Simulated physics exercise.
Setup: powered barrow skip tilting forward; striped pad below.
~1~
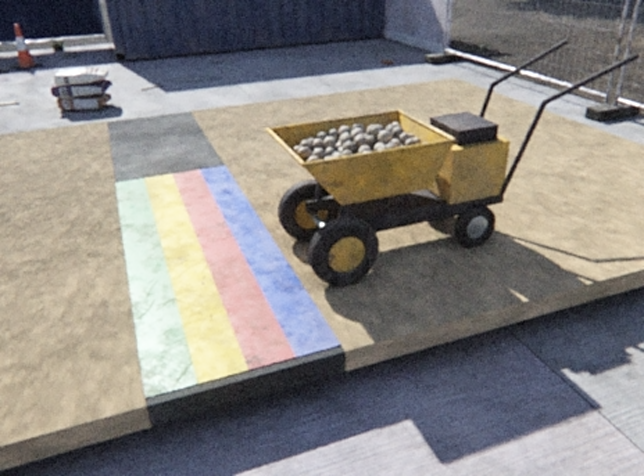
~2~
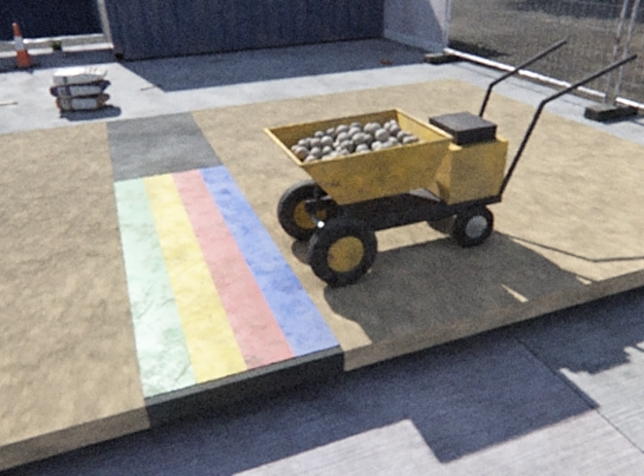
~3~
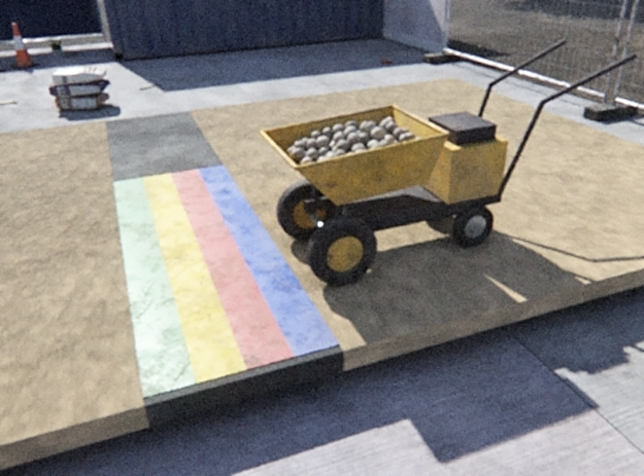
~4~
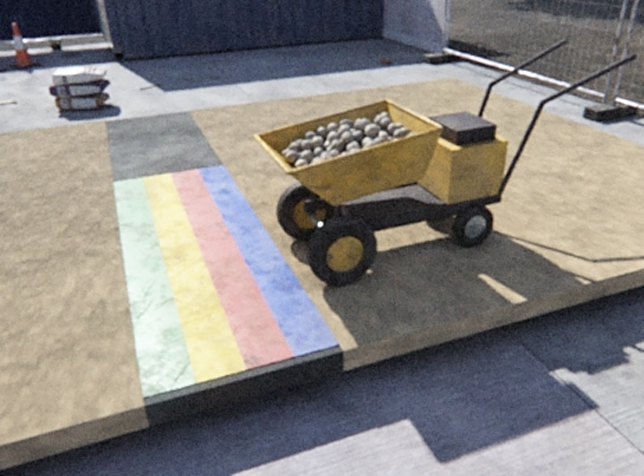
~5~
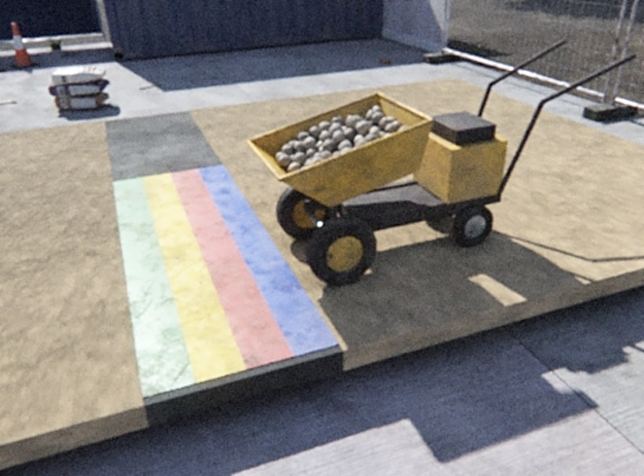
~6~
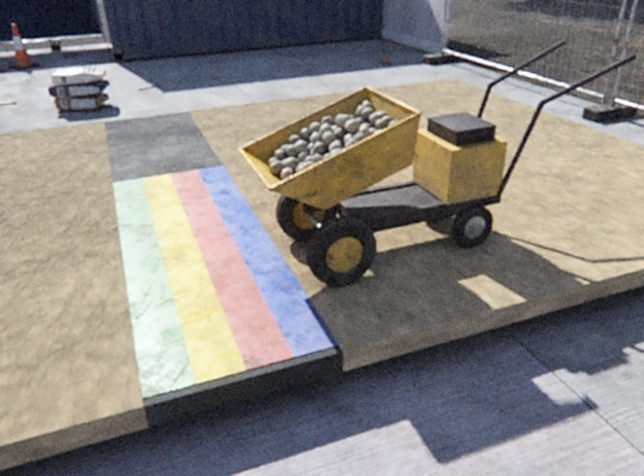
We see a yellow powered barrow loaded with rounded stones, standing still beside a pad striped green, yellow, red and blue. Its skip starts level, then gradually tilts forward to the left, its front lip lowering and its back rising.
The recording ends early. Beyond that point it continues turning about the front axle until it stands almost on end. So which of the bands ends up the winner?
The winner is the yellow band.
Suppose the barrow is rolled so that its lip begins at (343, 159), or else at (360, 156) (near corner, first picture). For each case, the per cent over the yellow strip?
The shares come out close to 20 and 10 per cent, in that order.
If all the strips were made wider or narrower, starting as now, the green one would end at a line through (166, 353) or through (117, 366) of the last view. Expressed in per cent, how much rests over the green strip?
20 % and 20 %.
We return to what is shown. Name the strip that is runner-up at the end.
That green strip.
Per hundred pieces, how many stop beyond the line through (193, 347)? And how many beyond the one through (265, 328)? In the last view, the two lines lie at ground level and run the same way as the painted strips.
About 30 and 70 %.
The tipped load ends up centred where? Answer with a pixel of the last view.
The centre comes to rest close to (183, 285).
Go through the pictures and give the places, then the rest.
The first picture shows lip of the skip at (304, 165), level; top of the load at (370, 142), river pebbles; blue strip at (299, 316); red strip at (256, 327); yellow strip at (211, 338); green strip at (164, 350).
The second picture shows lip of the skip at (301, 166), level; top of the load at (368, 142).
The third picture shows lip of the skip at (296, 169), tipped barely; top of the load at (364, 140).
The fourth picture shows lip of the skip at (289, 173), tipped a little; top of the load at (373, 141).
The fifth picture shows lip of the skip at (280, 180), tipped a little; top of the load at (376, 133).
The sixth picture shows lip of the skip at (271, 189), tipped clearly; top of the load at (367, 129); blue strip at (297, 317); red strip at (254, 327); yellow strip at (209, 339); green strip at (161, 350).
Soon, skip tipped steeply; all in the skip.
A while on, skip tipped right over; about two thirds in the skip; a small part over the red strip; about a quarter over the yellow strip; a stray few over the green strip.
Towards the end, skip tipped right over; about a quarter in the skip; a small part over the red strip; about a third over the yellow strip; about a quarter over the green strip; a small part off the paint.
Finally, skip tipped right over; about a quarter in the skip; none over the blue strip; a small part over the red strip; about a third over the yellow strip; about a quarter over the green strip; a small part off the paint.
